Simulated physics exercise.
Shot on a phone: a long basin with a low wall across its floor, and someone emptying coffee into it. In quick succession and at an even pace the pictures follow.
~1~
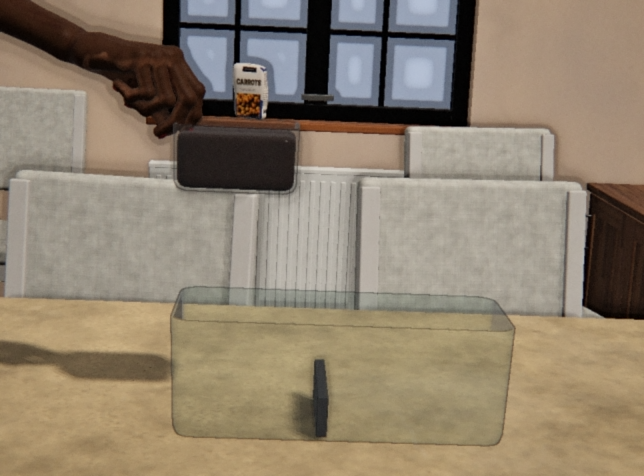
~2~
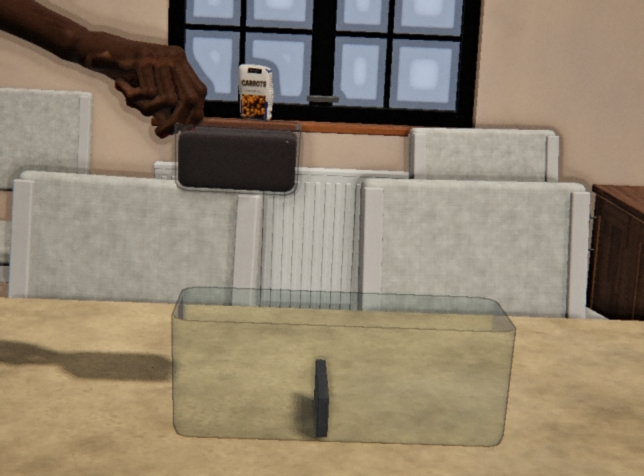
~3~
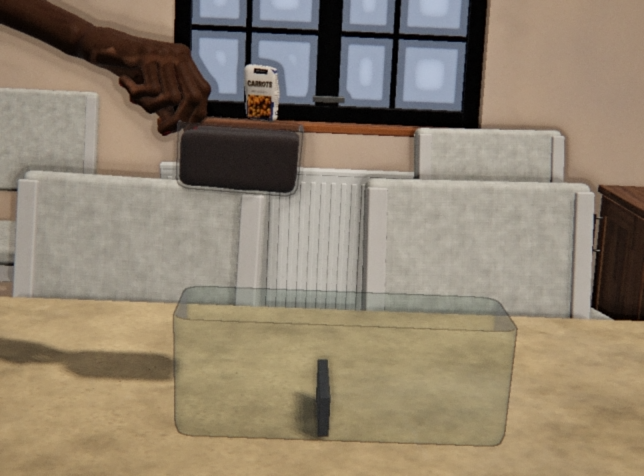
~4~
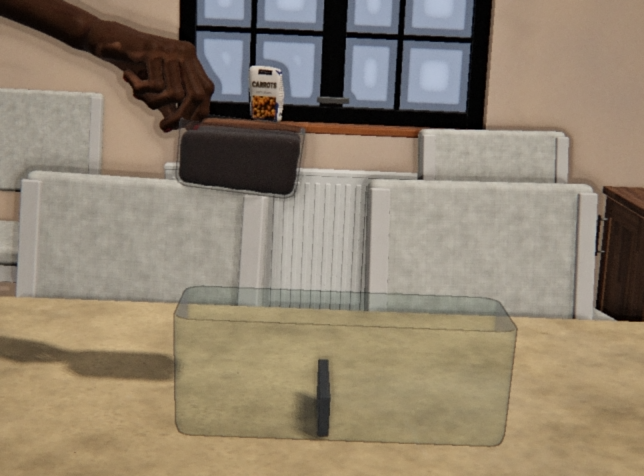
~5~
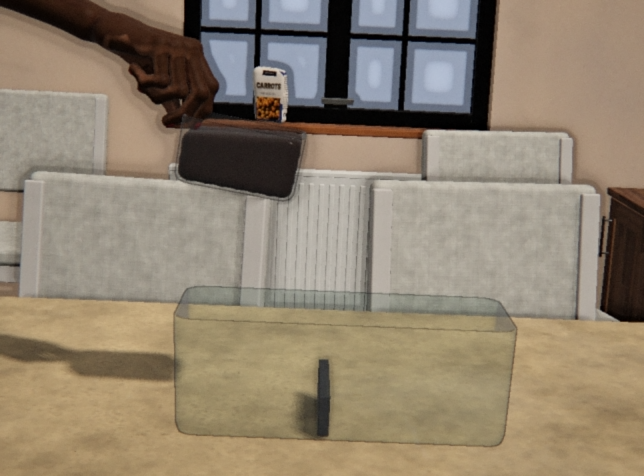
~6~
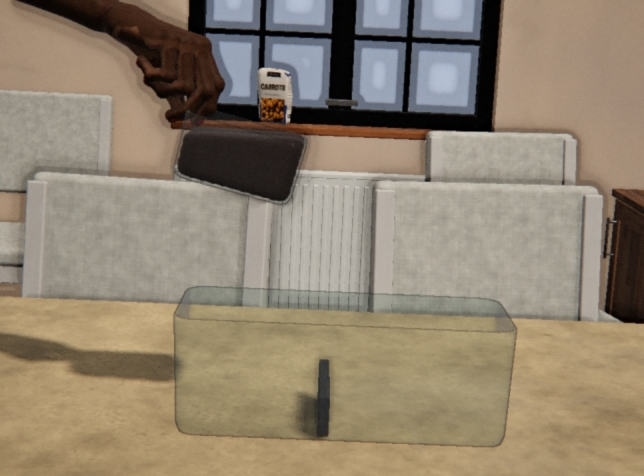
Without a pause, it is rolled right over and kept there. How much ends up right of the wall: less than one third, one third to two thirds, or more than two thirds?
The share right of the wall will be large, beyond two thirds.
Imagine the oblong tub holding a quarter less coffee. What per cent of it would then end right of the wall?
Near 75 parts in a hundred.
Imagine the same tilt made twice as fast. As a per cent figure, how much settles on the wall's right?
I'd put it at some 80 percent.
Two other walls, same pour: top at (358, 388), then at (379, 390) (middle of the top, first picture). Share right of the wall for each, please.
Well, it's close to 60 per cent for the first one, then 35 per cent for the other.
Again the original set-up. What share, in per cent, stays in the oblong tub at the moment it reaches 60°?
It works out to close to 50 percent.
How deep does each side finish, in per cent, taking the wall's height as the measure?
Close to 10 for the left and 40 for the right.
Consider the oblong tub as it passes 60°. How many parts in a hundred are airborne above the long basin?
Roughly 35 per cent.
A moment on, the oblong tub is tipped part way and 50 per cent is still to pour, 1 is left of the wall and 16 right of it.
Next, the oblong tub is tipped on its side and 14 per cent is still to pour, 4 is left of the wall and 74 right of it.
Then the oblong tub is tipped on its side and 3 per cent is still to pour, 15 is left of the wall and 79 right of it.
Later the oblong tub is tipped on its side and 1 per cent is still to pour, 18 is left of the wall and 79 right of it.
In the end 19 per cent lies left of the wall, 79 right of it and 1 outside.
